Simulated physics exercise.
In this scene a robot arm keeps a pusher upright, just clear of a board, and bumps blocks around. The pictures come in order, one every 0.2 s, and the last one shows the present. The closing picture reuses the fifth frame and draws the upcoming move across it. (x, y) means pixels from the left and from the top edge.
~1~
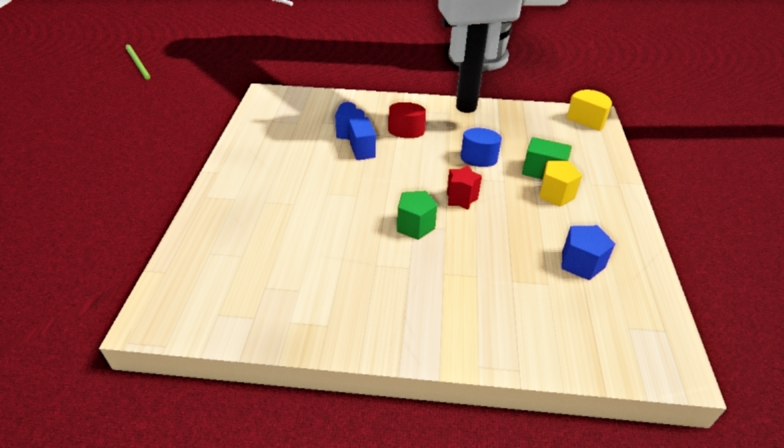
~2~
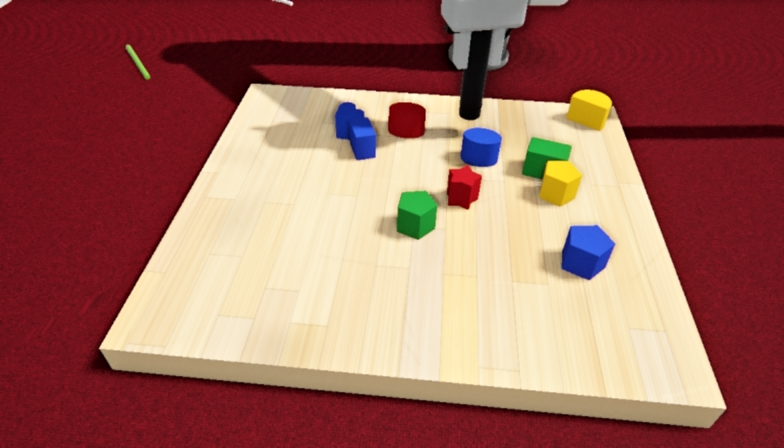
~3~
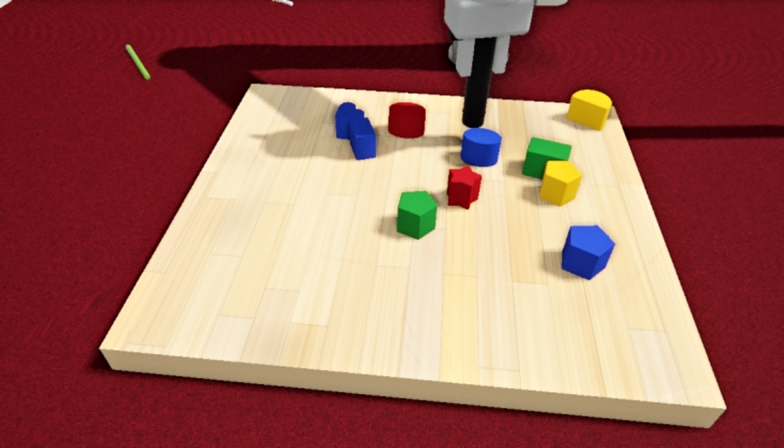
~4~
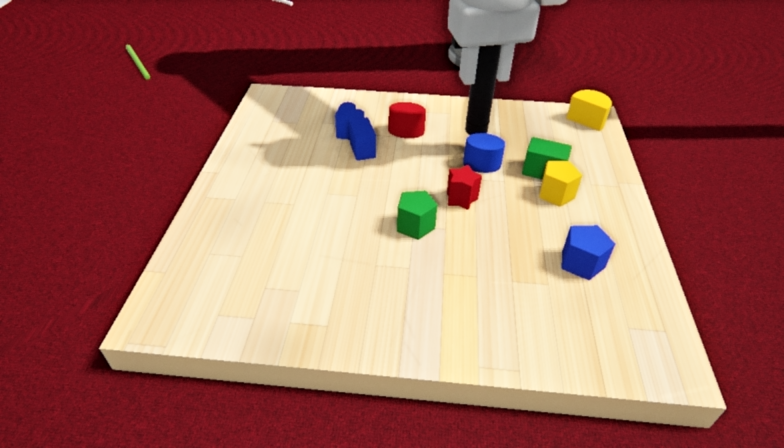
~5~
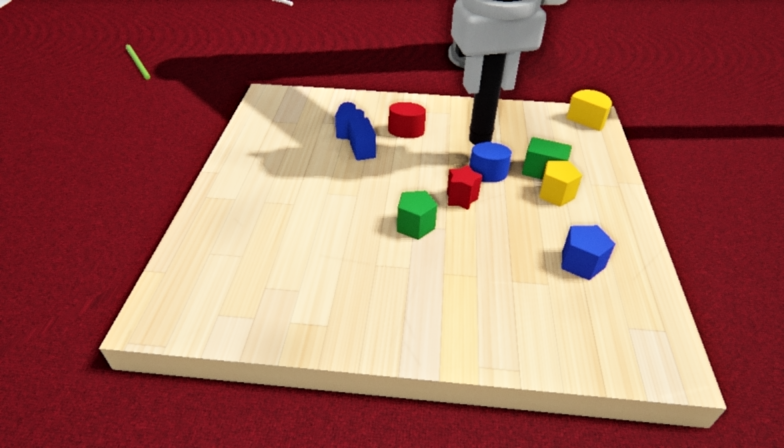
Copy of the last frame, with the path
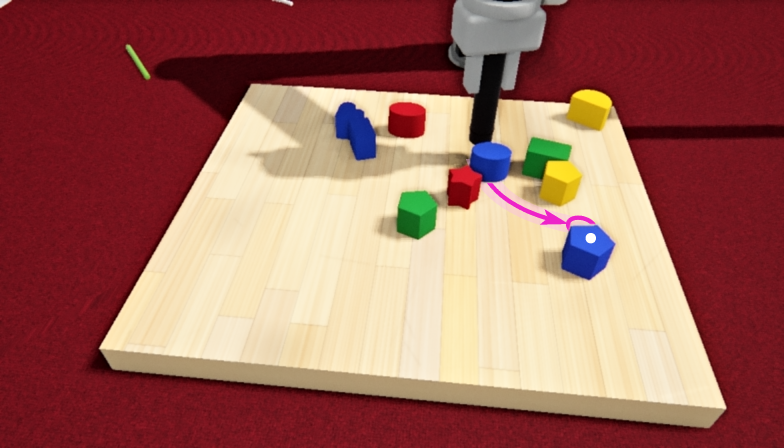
Black-tipped robot arm moving toward the viewer over a wooden board, then nudging a blue round block forward among still coloured blocks.
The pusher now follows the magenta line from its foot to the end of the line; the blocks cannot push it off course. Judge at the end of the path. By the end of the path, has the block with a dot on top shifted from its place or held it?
Shifted out of place.
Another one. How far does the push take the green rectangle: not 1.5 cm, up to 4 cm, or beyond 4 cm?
Once the path ends, it will sit under 1.5 cm from where it is now.
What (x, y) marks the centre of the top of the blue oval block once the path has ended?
The point I'd pick in the picture is (576, 219).
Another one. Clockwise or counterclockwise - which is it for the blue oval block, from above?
Seen from above, clockwise.
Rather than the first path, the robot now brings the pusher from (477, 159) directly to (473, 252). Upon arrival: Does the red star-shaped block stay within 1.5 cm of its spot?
My answer is no.
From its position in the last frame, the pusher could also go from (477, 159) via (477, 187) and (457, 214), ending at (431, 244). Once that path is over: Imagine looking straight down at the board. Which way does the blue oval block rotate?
It ends up turned anticlockwise.
Drawn move, from (477, 159) by way of (493, 187) and (530, 212) to (582, 227); the dot is on the blue five-sided block.
On the path given first. One third of the way, pusher (496, 169); blue oval block (516, 178), turned 30° anticlockwise.
Two thirds of the way, pusher (535, 194); blue oval block (555, 206), turned 15° anticlockwise.
At the end, pusher (588, 208); blue oval block (576, 219), turned 20° clockwise; green rectangle still; yellow five-sided block still; blue five-sided block (596, 246).
